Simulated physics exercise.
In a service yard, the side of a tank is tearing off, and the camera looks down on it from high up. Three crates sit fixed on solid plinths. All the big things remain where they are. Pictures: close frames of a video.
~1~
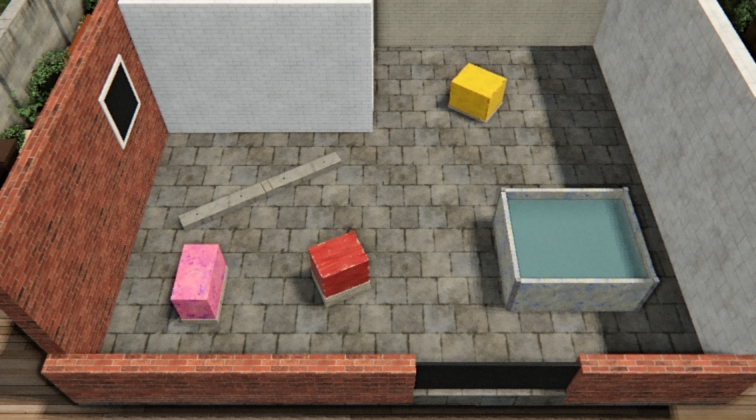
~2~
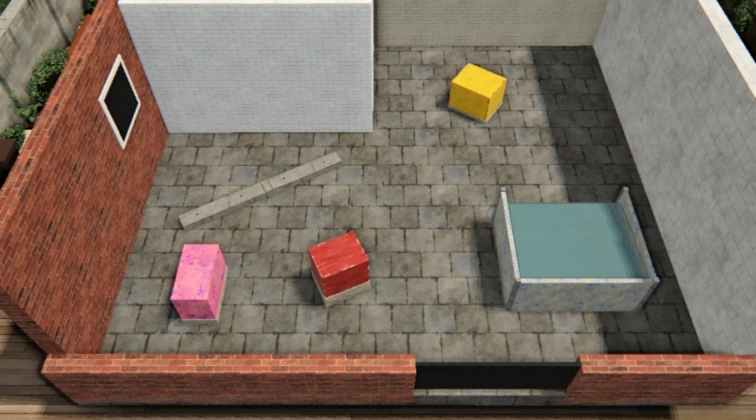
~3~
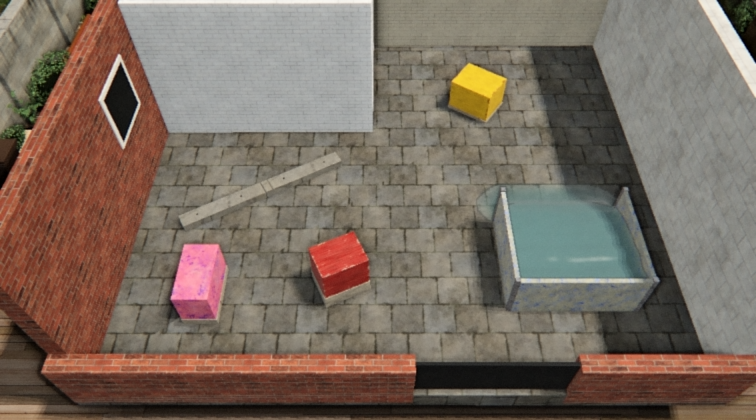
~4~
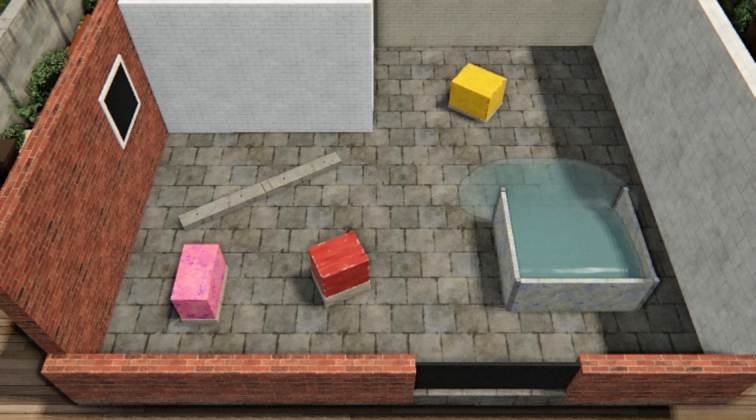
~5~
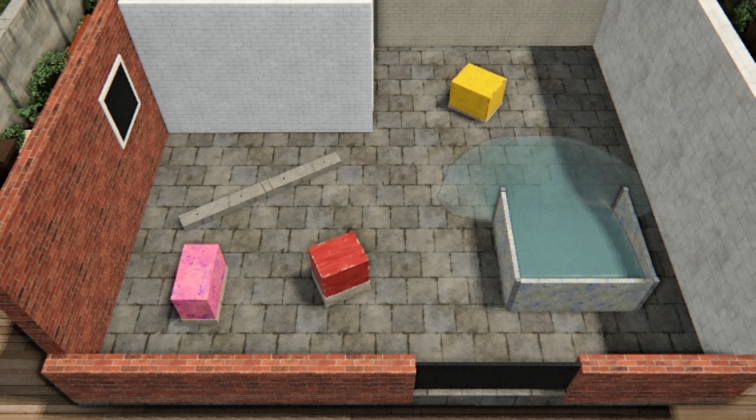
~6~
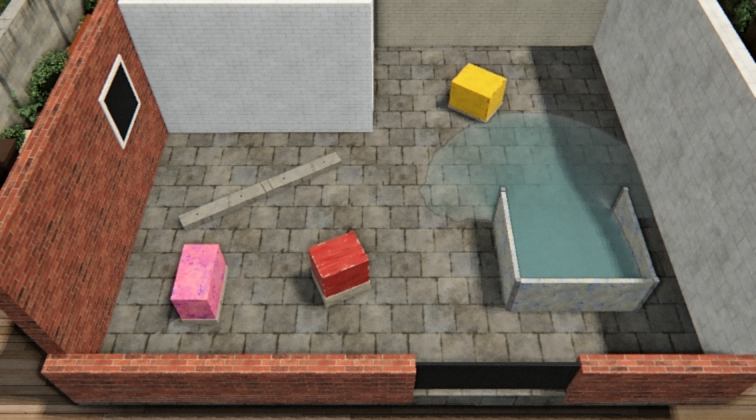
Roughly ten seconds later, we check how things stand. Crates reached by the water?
The yellow crate will not stay dry. The red crate will come through untouched. The pink crate will come through untouched.
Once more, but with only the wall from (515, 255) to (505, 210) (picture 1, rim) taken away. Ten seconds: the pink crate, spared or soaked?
In that case the pink crate gets flooded.
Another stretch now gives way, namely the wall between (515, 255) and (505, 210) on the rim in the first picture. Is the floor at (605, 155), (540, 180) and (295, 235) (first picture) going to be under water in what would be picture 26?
In the order given, the spots are not soaked, not soaked and swamped.
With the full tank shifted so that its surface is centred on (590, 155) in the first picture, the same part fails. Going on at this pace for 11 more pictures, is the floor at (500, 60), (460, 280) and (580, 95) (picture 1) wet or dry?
Taking the three spots in order: Swamped, bare, swamped.
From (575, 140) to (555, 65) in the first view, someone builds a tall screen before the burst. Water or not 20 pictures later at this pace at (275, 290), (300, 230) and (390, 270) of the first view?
Outcome by spot, in order - unwatered, unwatered, unwatered.
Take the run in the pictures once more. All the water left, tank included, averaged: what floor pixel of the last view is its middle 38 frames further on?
The water's middle lies around (475, 123).
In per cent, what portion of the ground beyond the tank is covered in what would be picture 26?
Estimate: Some 40 in a hundred.
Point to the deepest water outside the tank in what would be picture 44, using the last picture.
My estimate is about (379, 49).
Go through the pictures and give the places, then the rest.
The water tank at (573, 236) is whole and still, in the first picture.
The front is at a hidden place, out from the gap on the water tank's far side, in the second picture.
The front is at a hidden place, out from the gap on the water tank's far side, in the third picture.
Water pours out on the water tank's far side and has run to (601, 170), in the fourth picture.
The front is at (484, 145), out from the gap on the water tank's far side, in the fifth picture.
Water pours out on the water tank's far side and has run to (503, 117), in the sixth picture.
A moment on, water covers 30 % of the floor; the yellow crate water round its plinth, the red crate not reached, the pink crate not reached.
Next, water covers 35 % of the floor; the yellow crate water round its plinth, the red crate not reached, the pink crate not reached.
Then, water covers 40 % of the floor; the yellow crate water round its plinth, the red crate not reached, the pink crate not reached.
Later, water covers 50 % of the floor; the yellow crate water round its plinth, the red crate water round its plinth, the pink crate not reached.
In the end, water covers 85 % of the floor; the yellow crate was topped, the red crate stayed above the water, the pink crate stayed above the water.
